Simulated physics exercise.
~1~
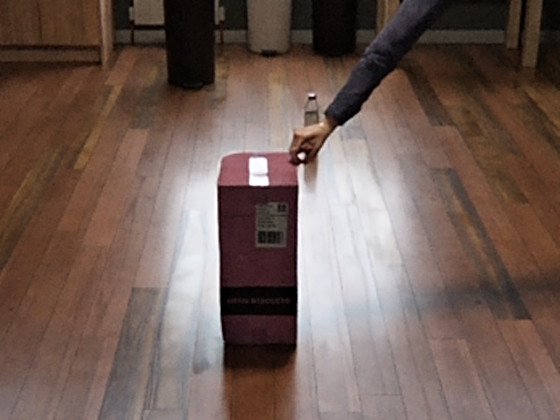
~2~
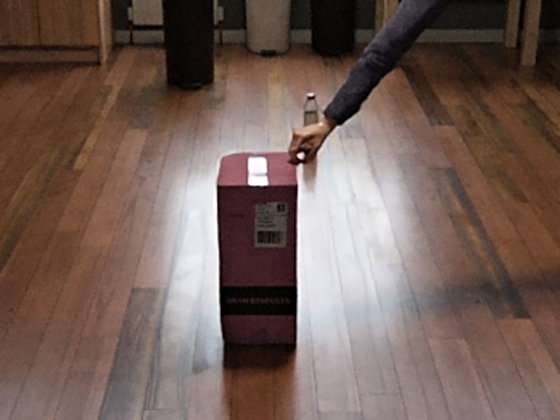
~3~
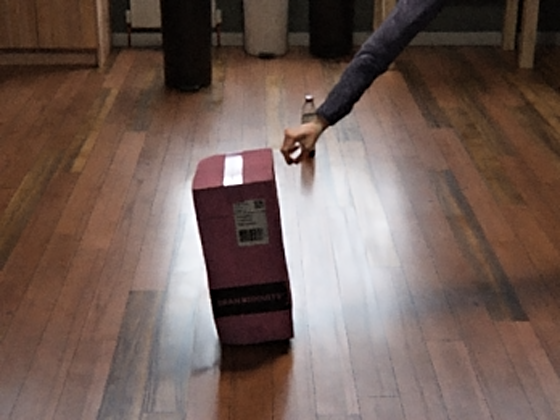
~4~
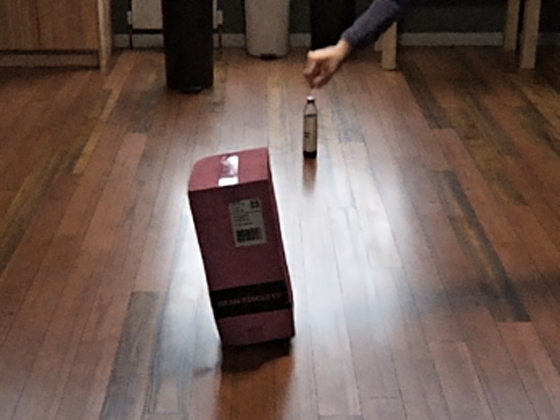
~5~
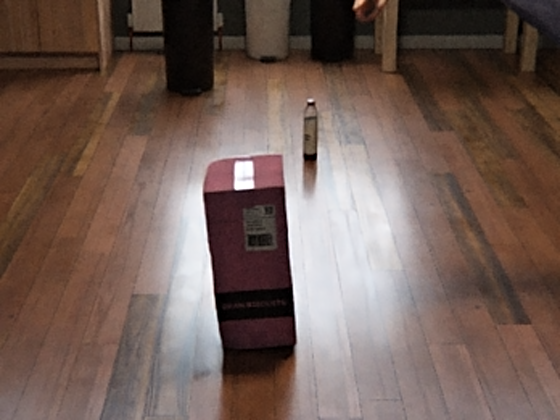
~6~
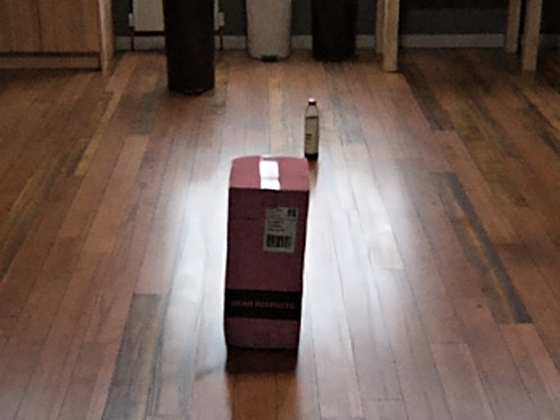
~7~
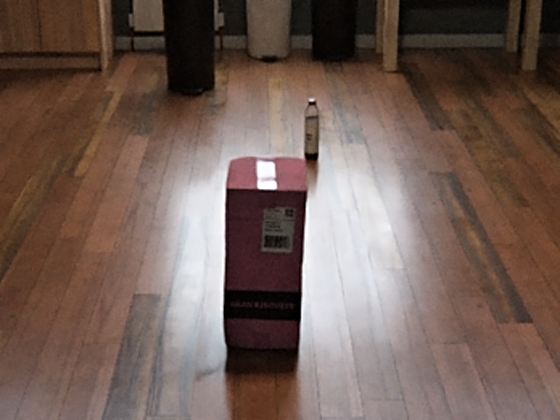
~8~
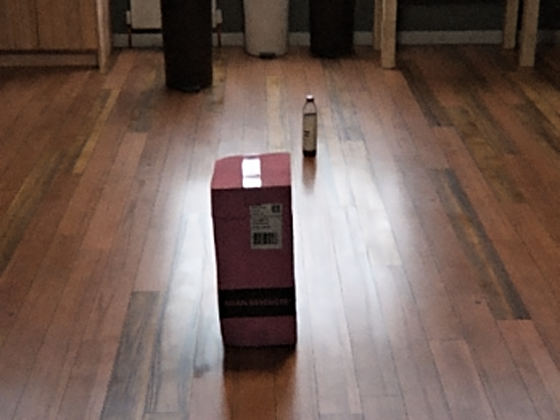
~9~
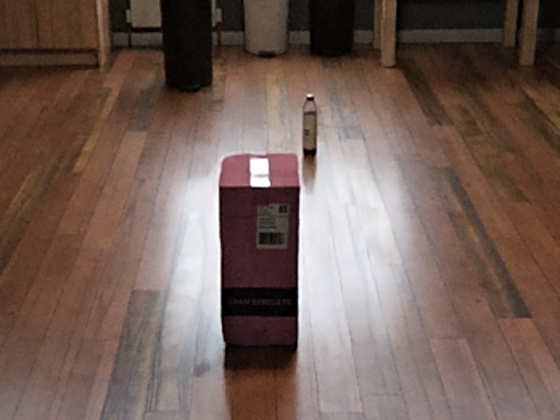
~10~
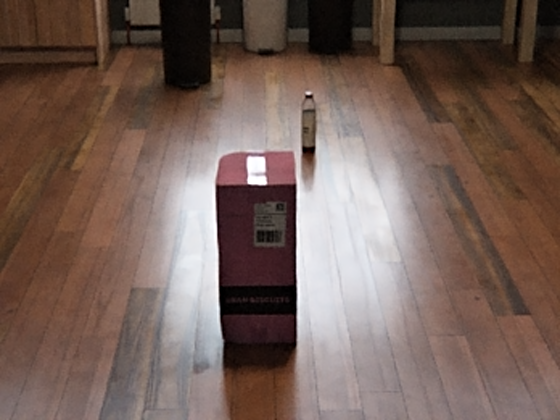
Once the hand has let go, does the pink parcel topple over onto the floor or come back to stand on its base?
The pink parcel comes back to stand on its base. It rocks a little from side to side and then settles upright.
